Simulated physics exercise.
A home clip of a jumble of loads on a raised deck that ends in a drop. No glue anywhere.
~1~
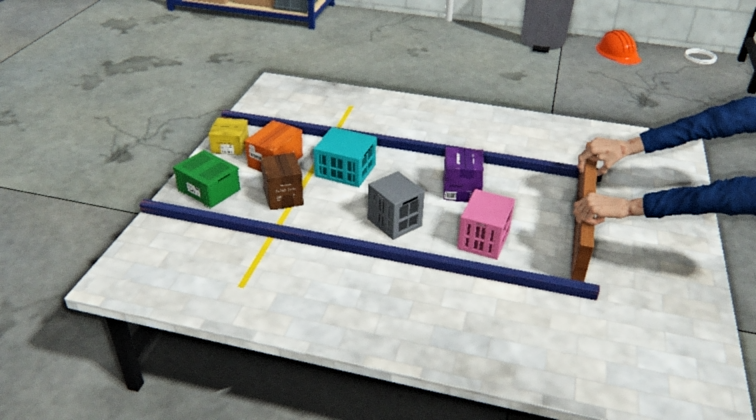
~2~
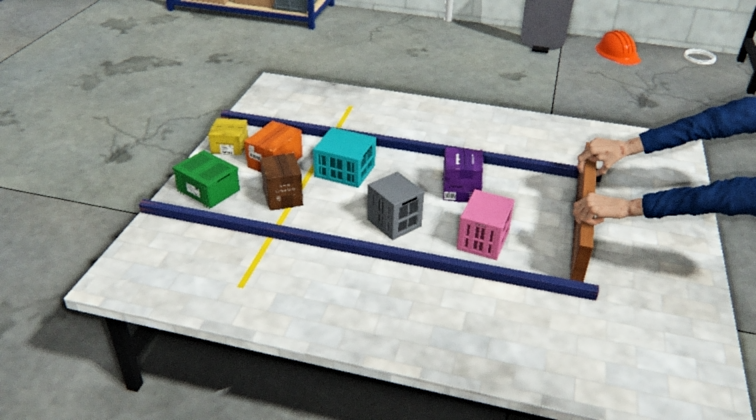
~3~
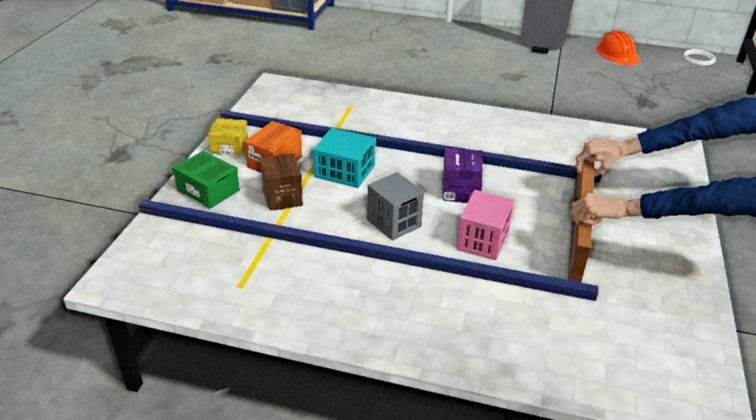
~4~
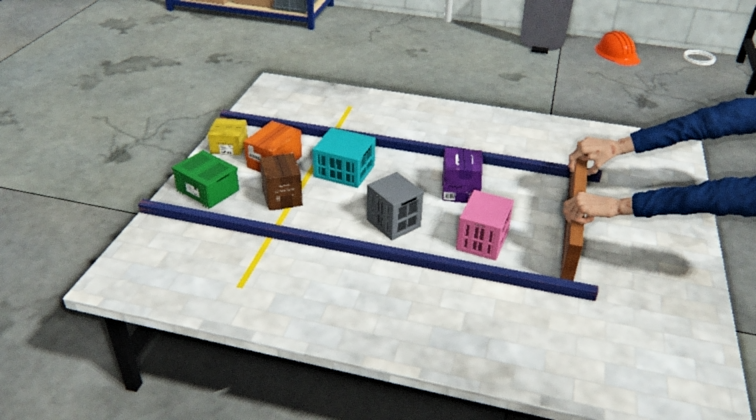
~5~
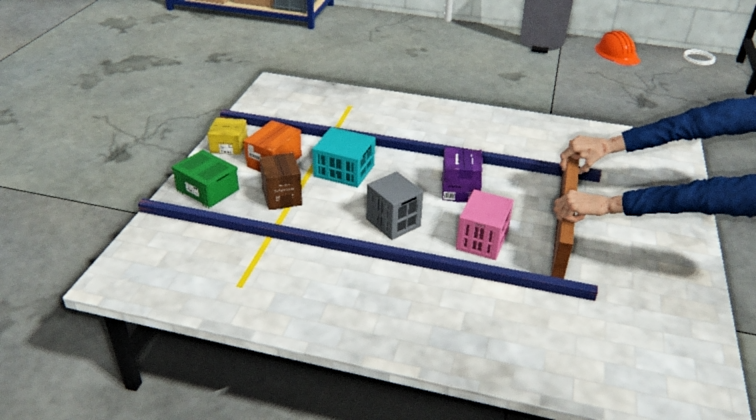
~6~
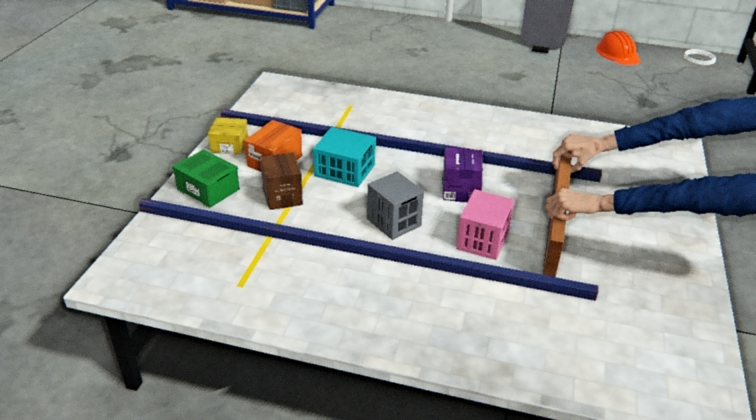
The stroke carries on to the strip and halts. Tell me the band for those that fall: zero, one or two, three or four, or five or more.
The number that fall off is one or two.
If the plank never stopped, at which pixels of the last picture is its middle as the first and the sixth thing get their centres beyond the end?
At (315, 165) for the first, at (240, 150) for the sixth.
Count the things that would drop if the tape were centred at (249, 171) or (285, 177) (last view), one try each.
The counts: 4 and 2.
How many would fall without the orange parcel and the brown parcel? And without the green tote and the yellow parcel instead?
The counts: 0 and 0.
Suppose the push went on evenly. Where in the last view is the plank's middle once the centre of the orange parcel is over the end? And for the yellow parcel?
Near (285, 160) and (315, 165).
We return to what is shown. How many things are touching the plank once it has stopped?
2 of them.
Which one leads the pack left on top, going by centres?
The orange parcel.
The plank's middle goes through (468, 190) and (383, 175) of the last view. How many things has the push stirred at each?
3 and 5.
Soon after, none off yet; yellow parcel at rest near (229, 136); green tote at rest near (207, 178); orange parcel at rest near (274, 148).
At rest, the number that fall off is one or two; fallen, green tote and yellow parcel.
